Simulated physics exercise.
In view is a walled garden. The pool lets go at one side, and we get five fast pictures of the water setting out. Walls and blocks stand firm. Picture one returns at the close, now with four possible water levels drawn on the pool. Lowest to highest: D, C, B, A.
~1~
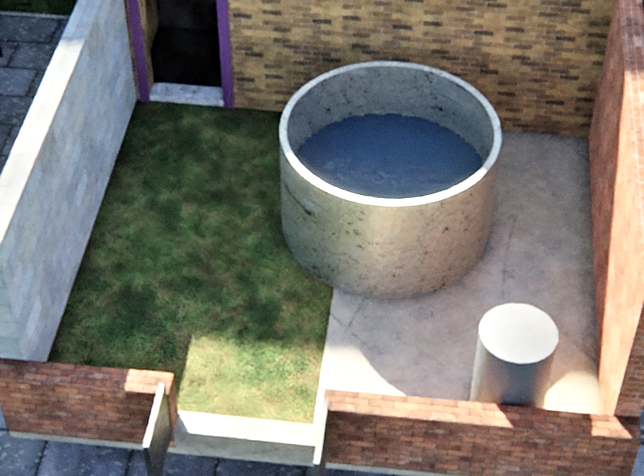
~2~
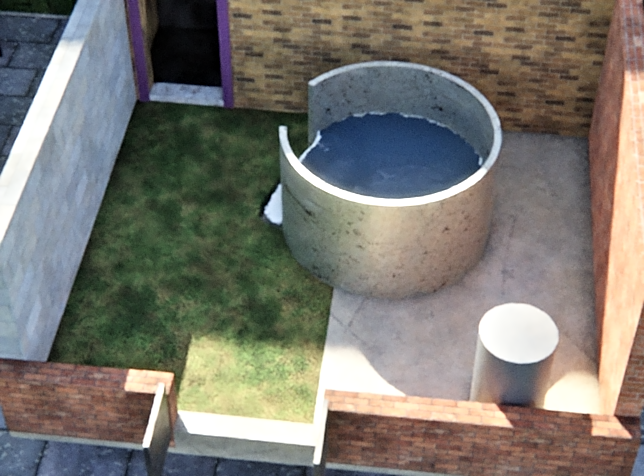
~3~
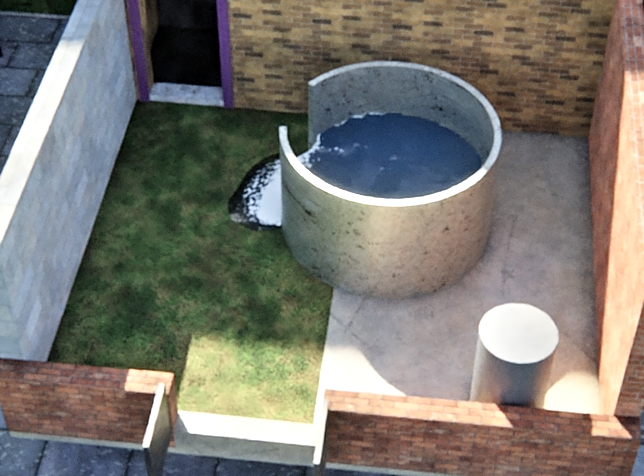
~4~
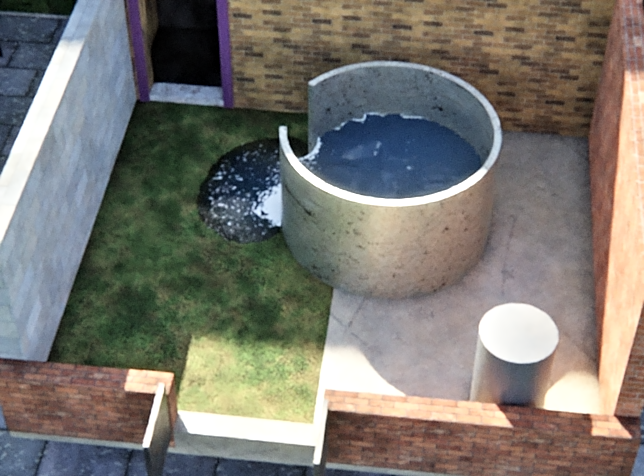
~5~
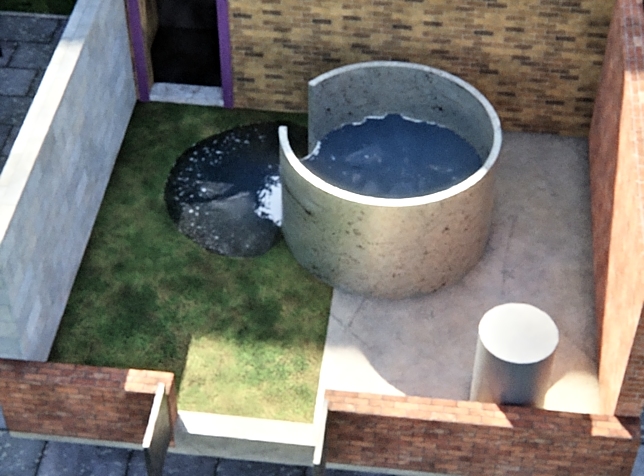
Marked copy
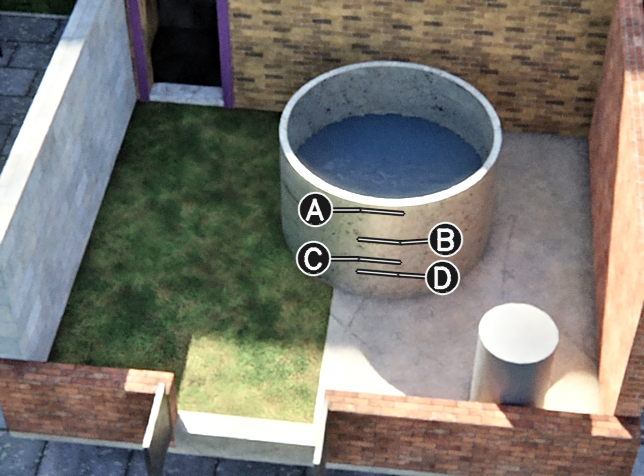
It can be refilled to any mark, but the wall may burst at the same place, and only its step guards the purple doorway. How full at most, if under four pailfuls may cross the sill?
The limit is D.
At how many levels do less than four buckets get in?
One of the four.
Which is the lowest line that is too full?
That is line C.
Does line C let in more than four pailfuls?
Yes.
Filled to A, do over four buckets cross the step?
Yes, it does.
On the marked copy, A at (381, 211); B at (379, 241); C at (378, 260); D at (378, 273); from the bottom up D, C, B, A.
With A, dozens of bucketfuls pour in.
With B, dozens of bucketfuls pour in.
With C, about 10 bucketfuls get in.
With D, a bucket or two gets in.
